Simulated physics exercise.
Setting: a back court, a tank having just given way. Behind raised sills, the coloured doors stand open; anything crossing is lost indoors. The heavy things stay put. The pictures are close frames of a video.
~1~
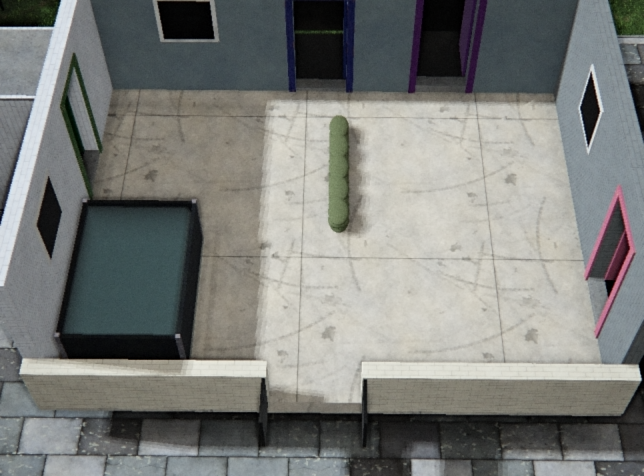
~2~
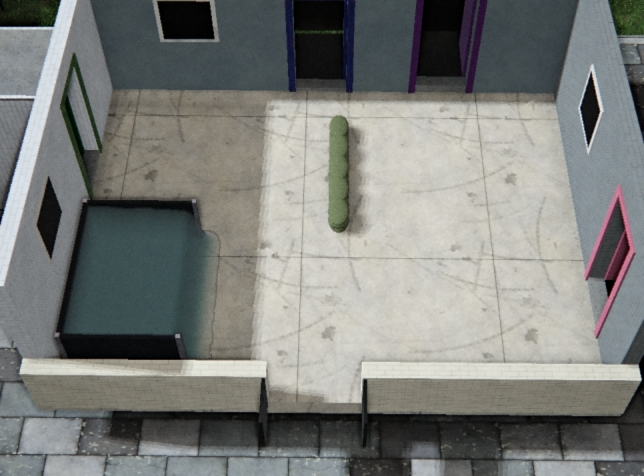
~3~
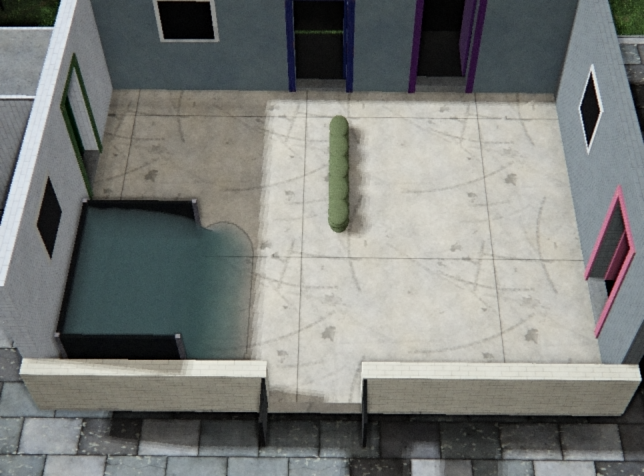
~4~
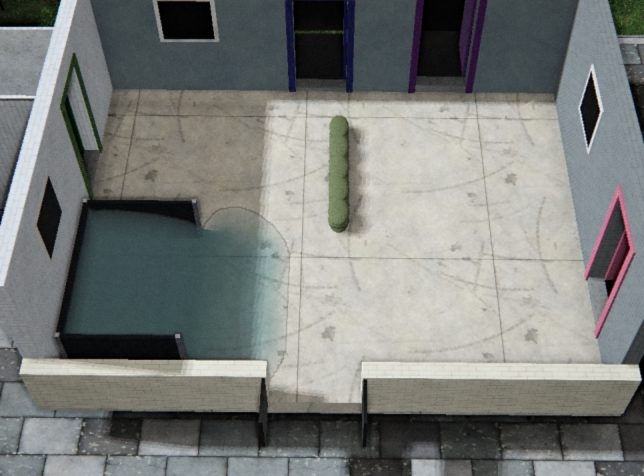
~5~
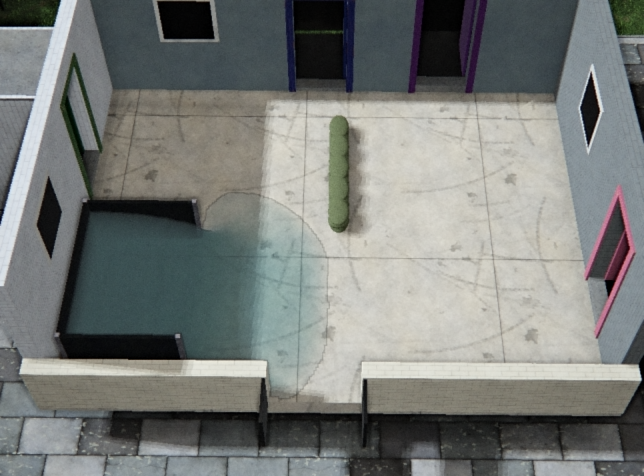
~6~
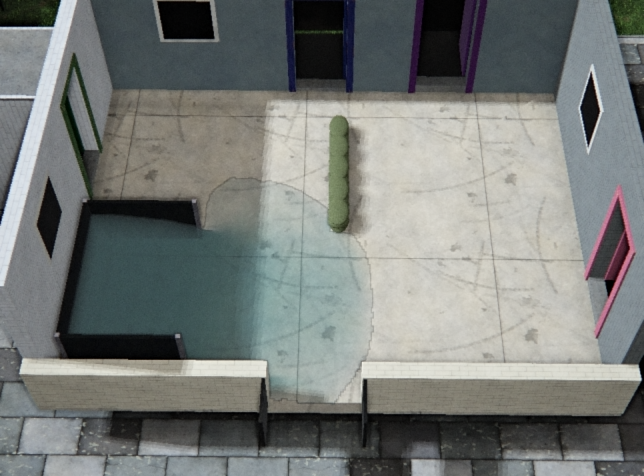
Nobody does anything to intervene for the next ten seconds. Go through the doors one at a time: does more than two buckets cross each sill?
One by one: The purple door copes honestly, the green door copes honestly, the pink door gets overwhelmed honestly, the blue door gets overwhelmed honestly.
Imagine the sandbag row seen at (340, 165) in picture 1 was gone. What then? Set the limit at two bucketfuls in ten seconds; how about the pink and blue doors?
Pink door tops the threshold; blue door falls short of the threshold.
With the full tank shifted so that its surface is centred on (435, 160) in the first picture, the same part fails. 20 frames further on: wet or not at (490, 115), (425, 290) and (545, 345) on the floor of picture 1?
Points in turn: Inundated; not reached; inundated.
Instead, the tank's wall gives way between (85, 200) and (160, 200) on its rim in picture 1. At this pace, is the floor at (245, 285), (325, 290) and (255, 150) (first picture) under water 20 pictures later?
In turn: Untouched, then untouched, then inundated.
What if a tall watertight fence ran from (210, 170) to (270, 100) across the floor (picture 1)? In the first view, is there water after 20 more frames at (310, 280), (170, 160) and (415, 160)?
Taking the points in the order given, they are inundated, high and dry and high and dry.
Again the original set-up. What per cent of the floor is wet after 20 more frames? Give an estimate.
Estimated share: Around 65 %.
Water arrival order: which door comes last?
That is the door marked green.
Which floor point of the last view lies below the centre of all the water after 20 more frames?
Roughly (392, 278) in the last picture.
A moment on, water covers 45 % of the floor; the purple door not reached, the green door not reached, the pink door not reached, the blue door not reached.
Next, water covers 55 % of the floor; the purple door not reached, the green door not reached, the pink door over two buckets in, the blue door wet at the sill, nothing in.
Then, water covers 65 % of the floor; the purple door not reached, the green door not reached, the pink door far over two buckets in, the blue door over two buckets in.
Later, water covers 85 % of the floor; the purple door wet at the sill, nothing in, the green door wet at the sill, nothing in, the pink door far over two buckets in, the blue door over two buckets in.
In the end, water covers 95 % of the floor; the purple door wet at the sill, nothing in, the green door wet at the sill, nothing in, the pink door far over two buckets in, the blue door over two buckets in.
